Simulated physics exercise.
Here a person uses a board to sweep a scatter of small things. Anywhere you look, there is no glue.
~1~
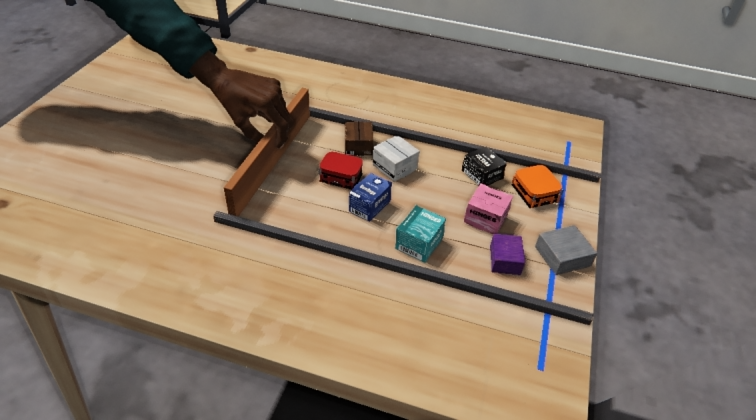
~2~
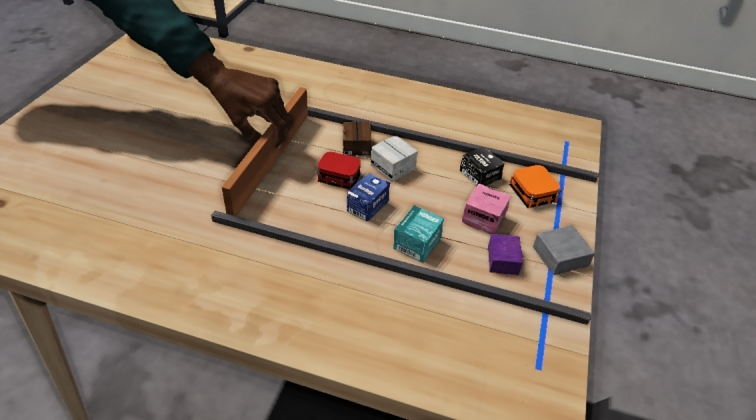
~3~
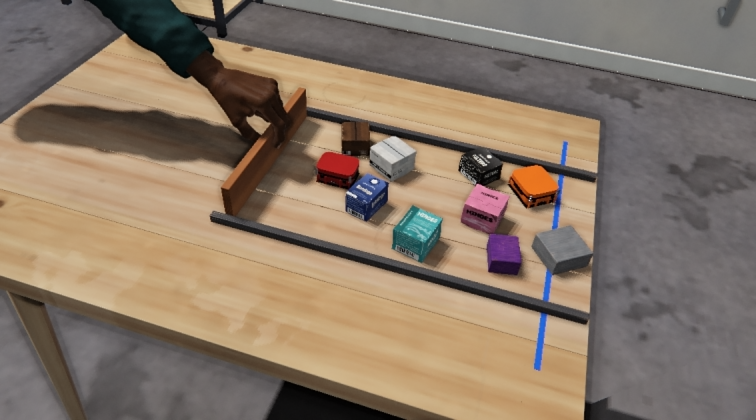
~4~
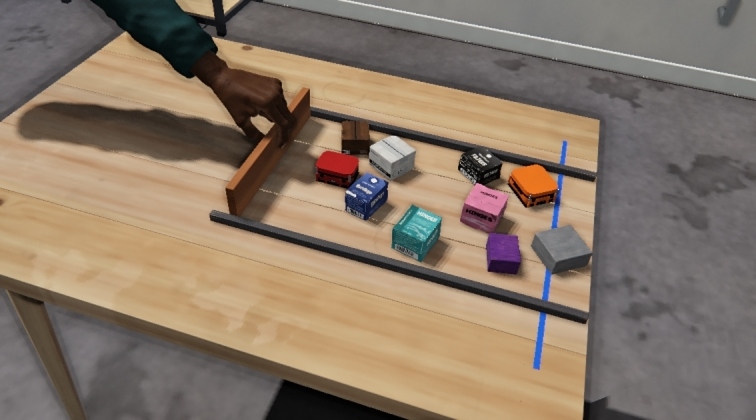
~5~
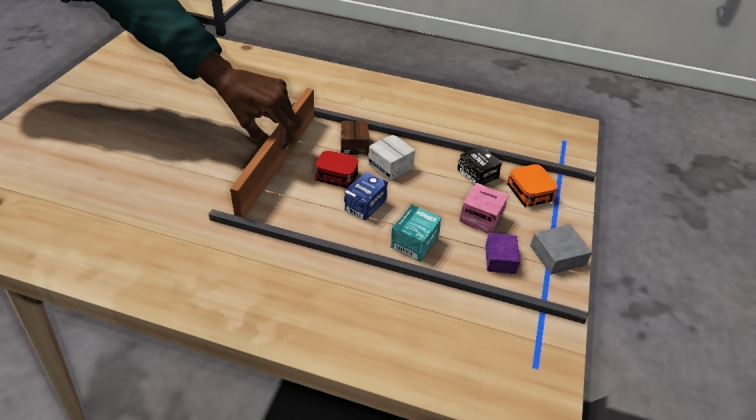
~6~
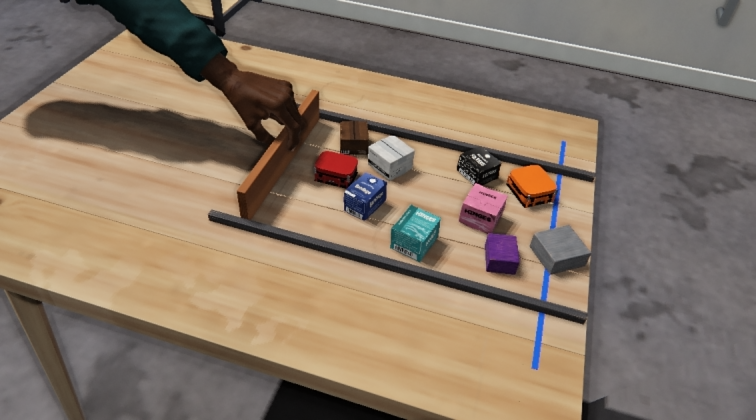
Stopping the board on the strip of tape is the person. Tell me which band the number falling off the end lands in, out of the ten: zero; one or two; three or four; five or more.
It lands in the five or more band.
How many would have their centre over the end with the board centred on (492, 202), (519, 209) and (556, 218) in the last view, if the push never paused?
The numbers are 0, 2 and 6.
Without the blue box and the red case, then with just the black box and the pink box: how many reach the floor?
Tally per try: 4 / 4.
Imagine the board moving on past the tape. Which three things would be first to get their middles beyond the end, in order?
Order, earliest first: Grey block, orange case, pink box.
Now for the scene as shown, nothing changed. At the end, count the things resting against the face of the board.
My count gives 4.
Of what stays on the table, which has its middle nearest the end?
Foremost one: Blue box.
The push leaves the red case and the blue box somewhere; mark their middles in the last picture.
The one named first is at (575, 230), the next at (579, 259).
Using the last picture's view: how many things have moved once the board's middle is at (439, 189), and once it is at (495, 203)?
Answer - first 8, then 10.
Soon after, none off yet; grey block at rest near (560, 249); orange case at rest near (531, 186); purple block at rest near (502, 253).
After that, none off yet; grey block moving near (564, 251); orange case displaced about its own width near (558, 195); purple block moving near (511, 257).
In the end, the number that fall off is five or more; gone, white box, black box, pink box, purple block, orange case and grey block.
